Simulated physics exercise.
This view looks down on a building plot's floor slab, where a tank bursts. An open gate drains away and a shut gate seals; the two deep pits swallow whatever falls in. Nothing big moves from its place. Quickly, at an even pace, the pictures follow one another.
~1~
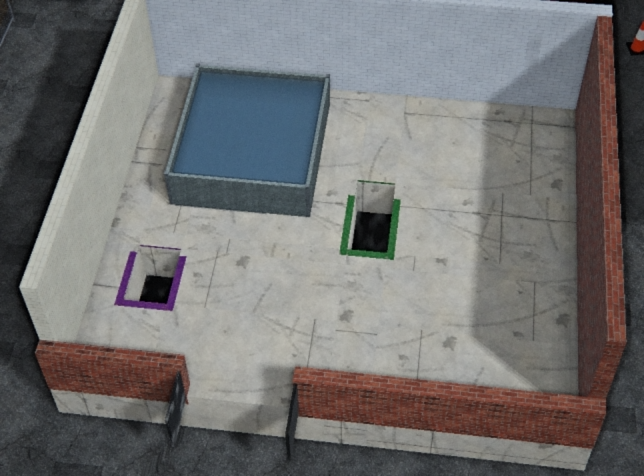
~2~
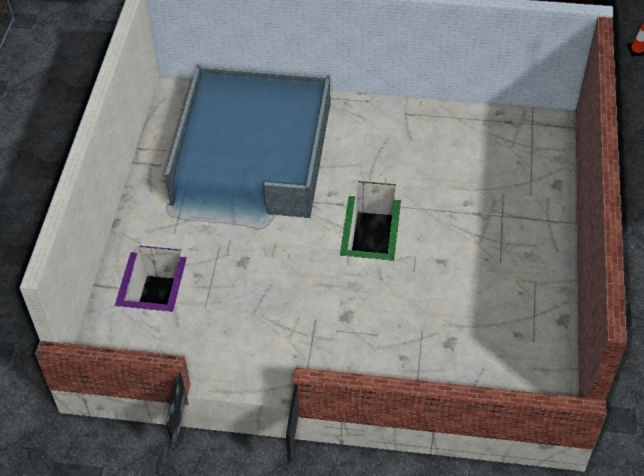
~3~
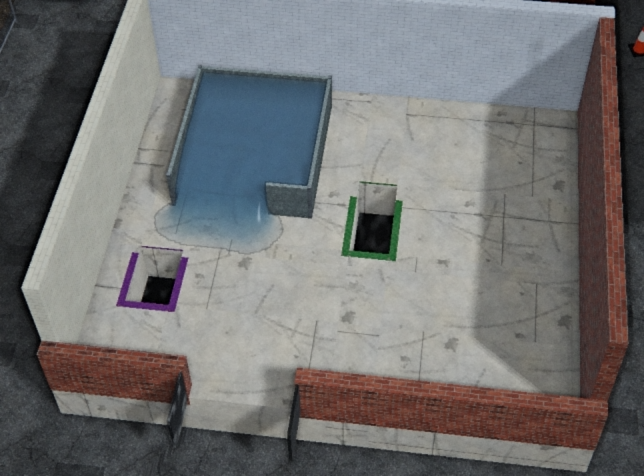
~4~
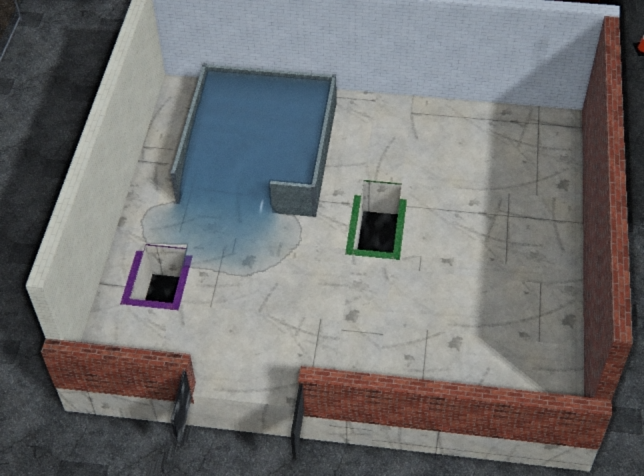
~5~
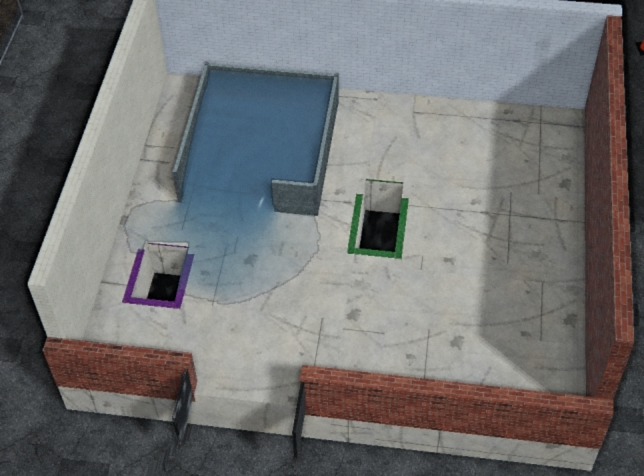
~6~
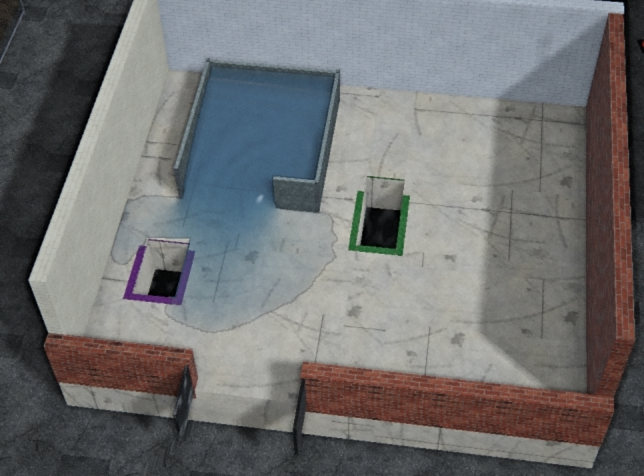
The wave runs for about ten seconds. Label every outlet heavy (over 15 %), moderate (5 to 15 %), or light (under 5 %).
Labels: Gate - heavy, green pit - light, purple pit - heavy.
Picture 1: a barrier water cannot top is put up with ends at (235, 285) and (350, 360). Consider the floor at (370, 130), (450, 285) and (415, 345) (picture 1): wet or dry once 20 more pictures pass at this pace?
Going one after another, I'd say kept clear of the flood, then reached by the flood, then reached by the flood.
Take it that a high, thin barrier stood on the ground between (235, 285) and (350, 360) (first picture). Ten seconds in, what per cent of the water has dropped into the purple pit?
Purple: About 50 %.
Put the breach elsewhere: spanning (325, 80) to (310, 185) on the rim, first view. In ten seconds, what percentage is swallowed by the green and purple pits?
Green 40 %, purple 2 %.
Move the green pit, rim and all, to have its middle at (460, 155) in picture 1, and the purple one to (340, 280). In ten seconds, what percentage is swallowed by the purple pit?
Out of a hundred parts, 4 go to purple.
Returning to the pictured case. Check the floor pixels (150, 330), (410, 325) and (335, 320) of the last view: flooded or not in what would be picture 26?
The readings in sequence are watered, waterless, watered.
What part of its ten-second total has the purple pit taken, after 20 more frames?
Around 50 percent.
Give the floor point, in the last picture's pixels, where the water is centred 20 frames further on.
The spot I would choose is (242, 215).
A moment on, water covers 25 % of the floor; the gate 1 %, the green pit 0 %, the purple pit 7 %.
Next, water covers 25 % of the floor; the gate 5 %, the green pit 0 %, the purple pit 14 %.
Then, water covers 35 % of the floor; the gate 13 %, the green pit 0 %, the purple pit 22 %.
Later, water covers 40 % of the floor; the gate 23 %, the green pit 0 %, the purple pit 34 %.
In the end, water covers 50 % of the floor; the gate 29 %, the green pit 0 %, the purple pit 44 %.
